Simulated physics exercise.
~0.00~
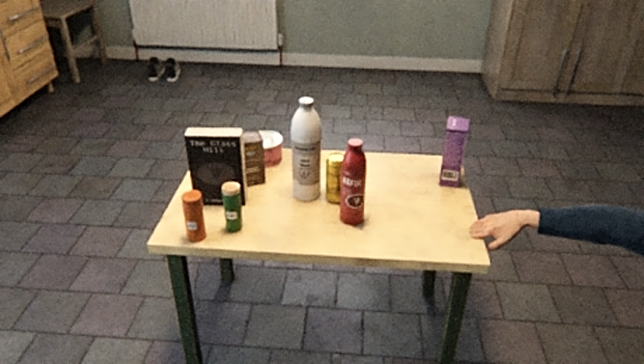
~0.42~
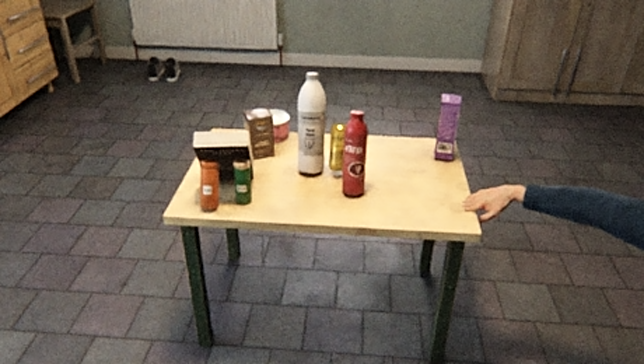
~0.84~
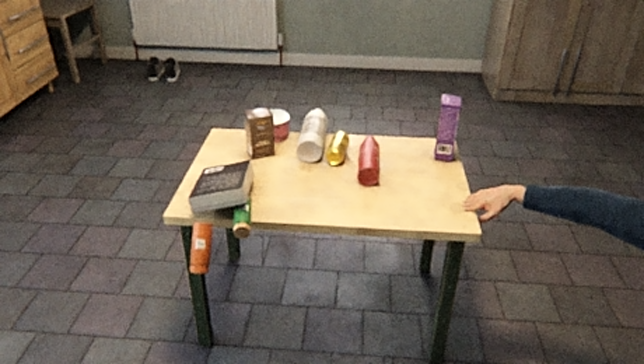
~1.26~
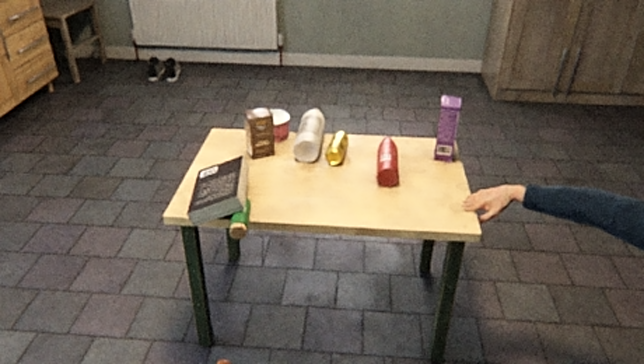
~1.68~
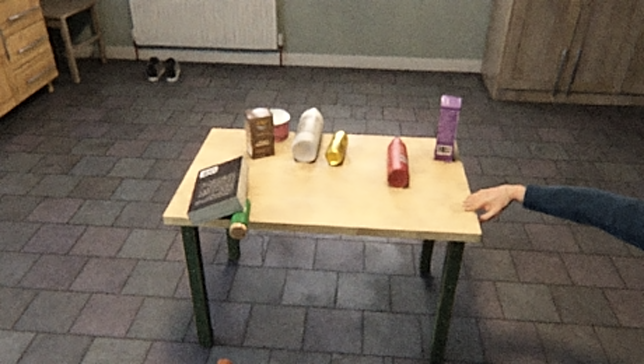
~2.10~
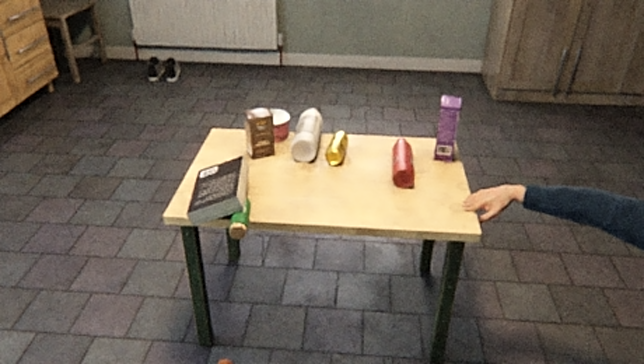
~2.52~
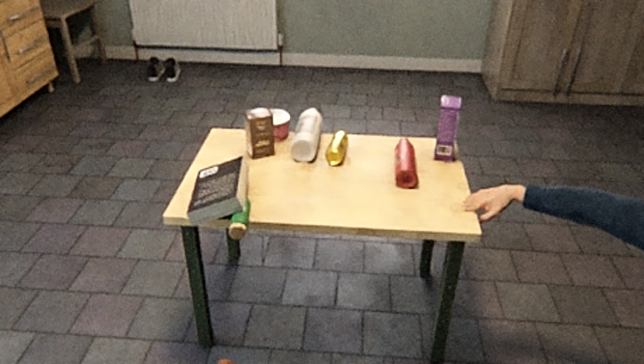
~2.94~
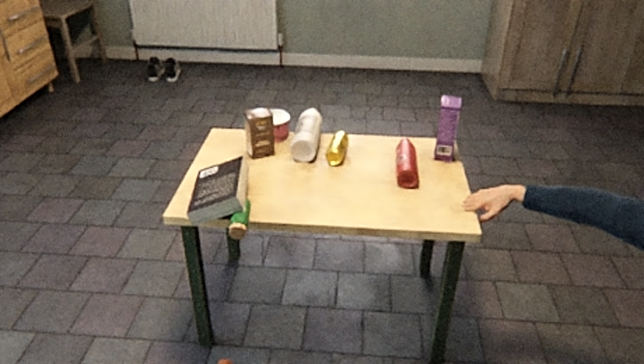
Hand shoving table away, toppling bottles, can and black book, the red bottle rolling right and an orange shaker falling off.
